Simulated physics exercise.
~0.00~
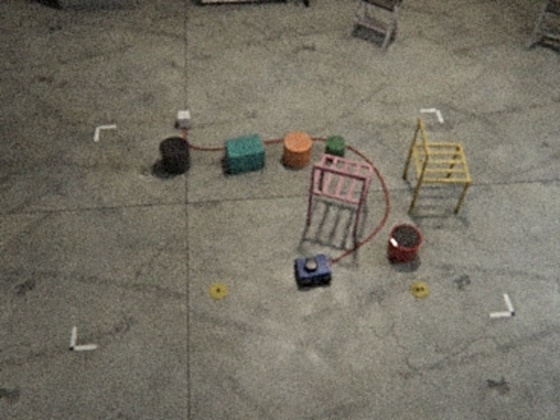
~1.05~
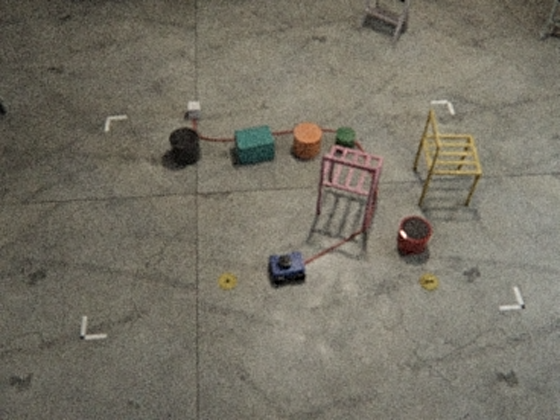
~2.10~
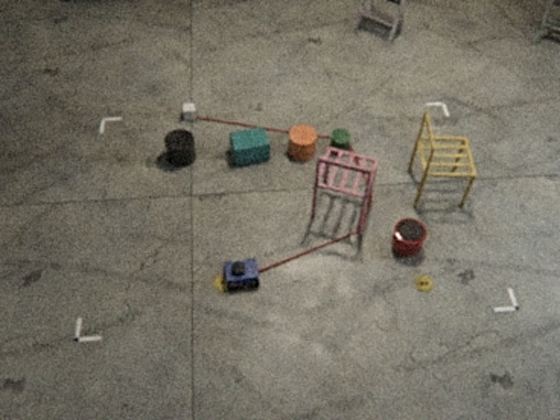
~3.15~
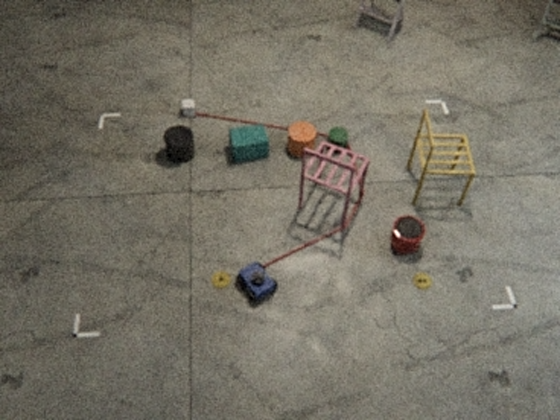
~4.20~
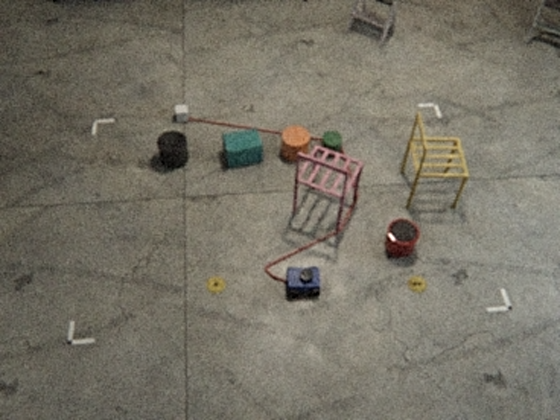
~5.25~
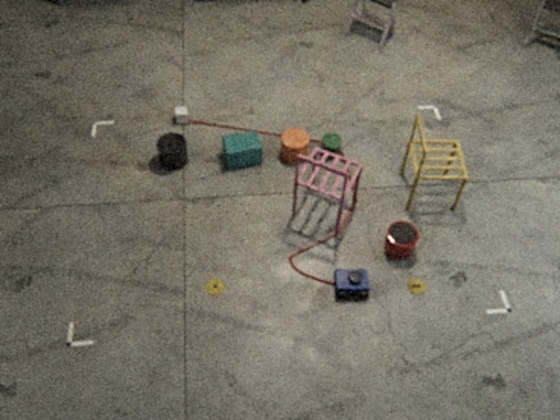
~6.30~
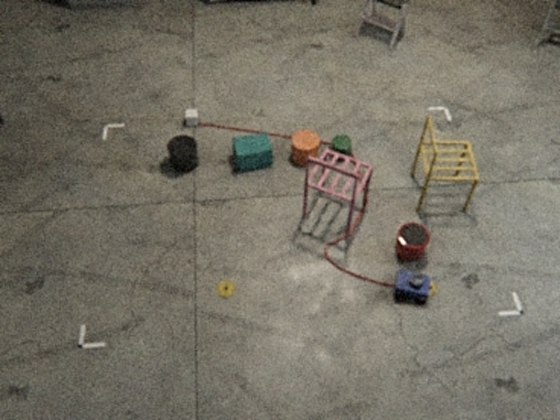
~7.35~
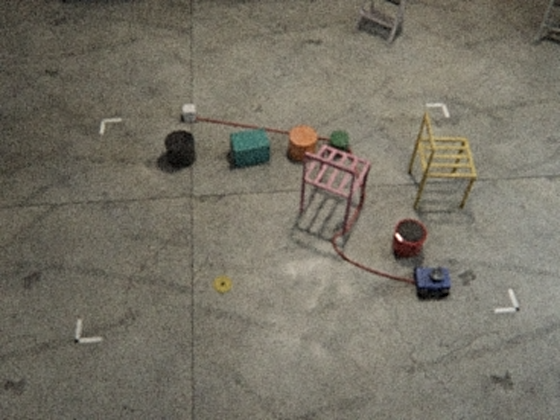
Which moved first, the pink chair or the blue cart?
The blue cart moved first, heading left across the floor. The pink chair only shifted later, after the cart had reached the left yellow mark.
